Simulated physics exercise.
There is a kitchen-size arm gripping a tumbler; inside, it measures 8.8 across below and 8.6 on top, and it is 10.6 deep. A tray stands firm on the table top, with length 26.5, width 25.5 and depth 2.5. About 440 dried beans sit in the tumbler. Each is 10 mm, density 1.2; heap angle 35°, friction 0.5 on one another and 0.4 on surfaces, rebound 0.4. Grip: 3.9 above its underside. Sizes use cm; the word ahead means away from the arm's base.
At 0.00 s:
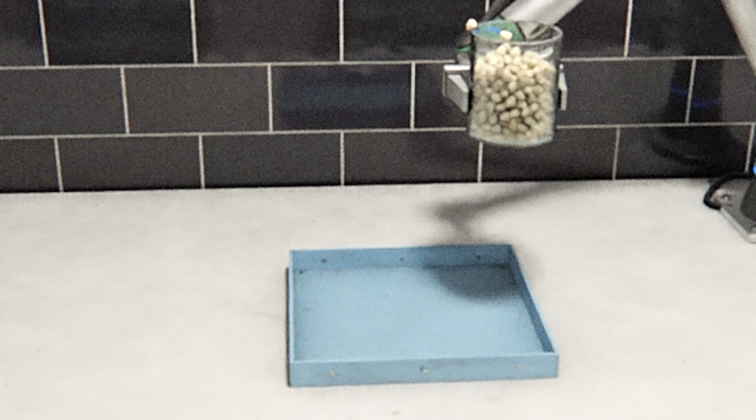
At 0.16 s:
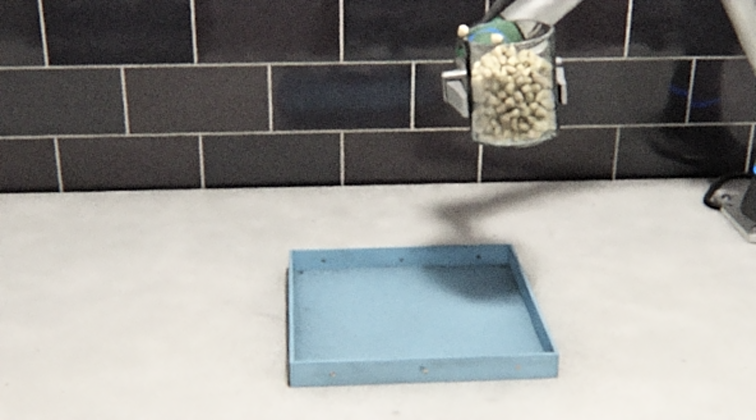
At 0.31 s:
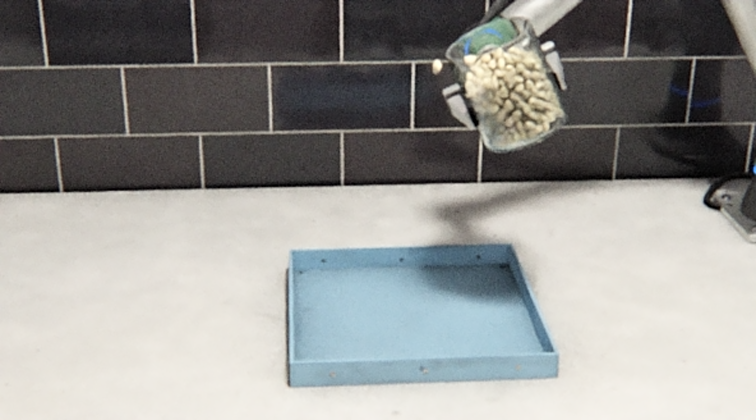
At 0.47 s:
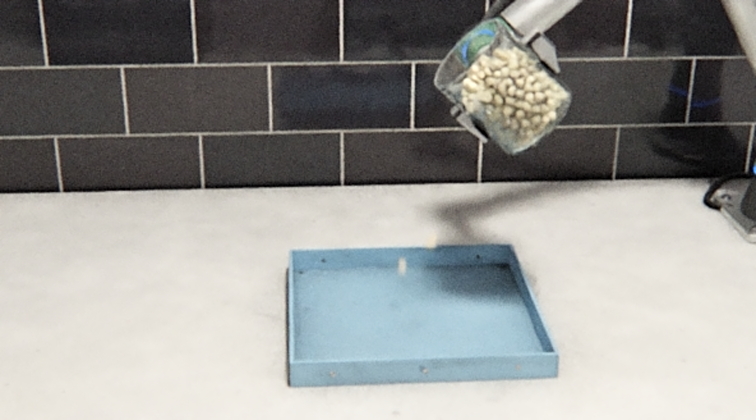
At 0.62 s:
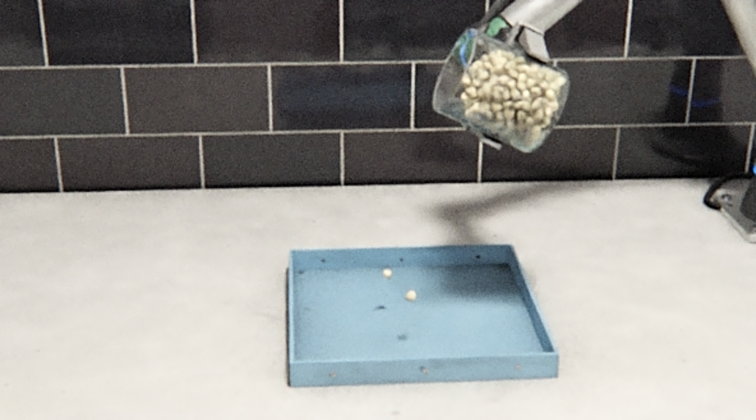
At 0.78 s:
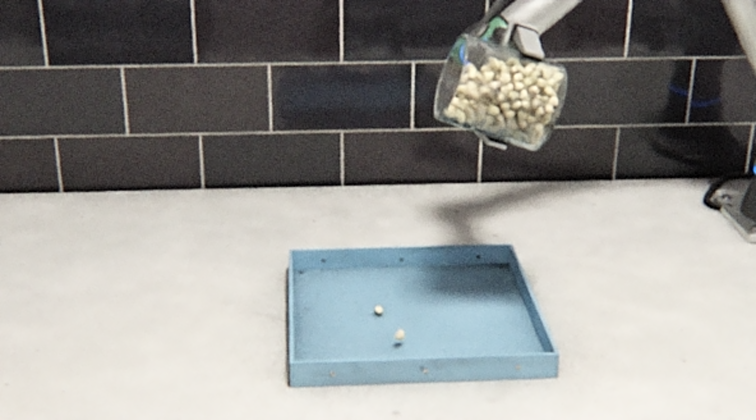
A robot arm tilted a clear tumbler packed with pale dried beans over to the left, high above a blue tray, and two beans dropped out, bounced and moved toward the tray's near side.
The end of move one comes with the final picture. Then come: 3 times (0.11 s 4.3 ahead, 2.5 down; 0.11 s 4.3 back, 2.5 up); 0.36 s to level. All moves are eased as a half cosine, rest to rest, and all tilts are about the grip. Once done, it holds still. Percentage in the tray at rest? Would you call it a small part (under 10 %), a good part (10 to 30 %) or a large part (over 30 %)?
I'd call it a good part.
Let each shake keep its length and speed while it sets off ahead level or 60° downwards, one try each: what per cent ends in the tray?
Near 45 and 10 percent respectively.
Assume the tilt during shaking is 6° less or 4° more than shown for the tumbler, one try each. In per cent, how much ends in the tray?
Roughly 15 per cent on the first try and 30 per cent on the second.
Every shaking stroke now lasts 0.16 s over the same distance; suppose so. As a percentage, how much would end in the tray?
It would come to around 10 %.
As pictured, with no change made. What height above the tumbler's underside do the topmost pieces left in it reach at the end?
Top of the fill: Near 8.5 cm.
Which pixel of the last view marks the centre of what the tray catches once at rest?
Around pixel (357, 314).
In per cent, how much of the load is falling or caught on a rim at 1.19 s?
Roughly 4 percent.
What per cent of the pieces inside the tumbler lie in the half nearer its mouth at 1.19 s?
45 per cent.
After 1.19 s, tilted 71° forward, highest piece 28 above the table; 390 in the tumbler, 26 in the tray, 2 on the table or floor, 19 in flight or on a rim.
After 1.60 s, tilted 43° forward, highest piece 29 above the table; 342 in the tumbler, 68 in the tray, 6 on the table or floor, 21 in flight or on a rim.
After 2.00 s, level, highest piece 30 above the table; 342 in the tumbler, 88 in the tray, 7 on the table or floor.
After 3.05 s, level, highest piece 30 above the table; 342 in the tumbler, 88 in the tray, 7 on the table or floor.
At rest, 342 in the tumbler, 88 in the tray, 7 on the table or floor. That is 20 % in the tray.
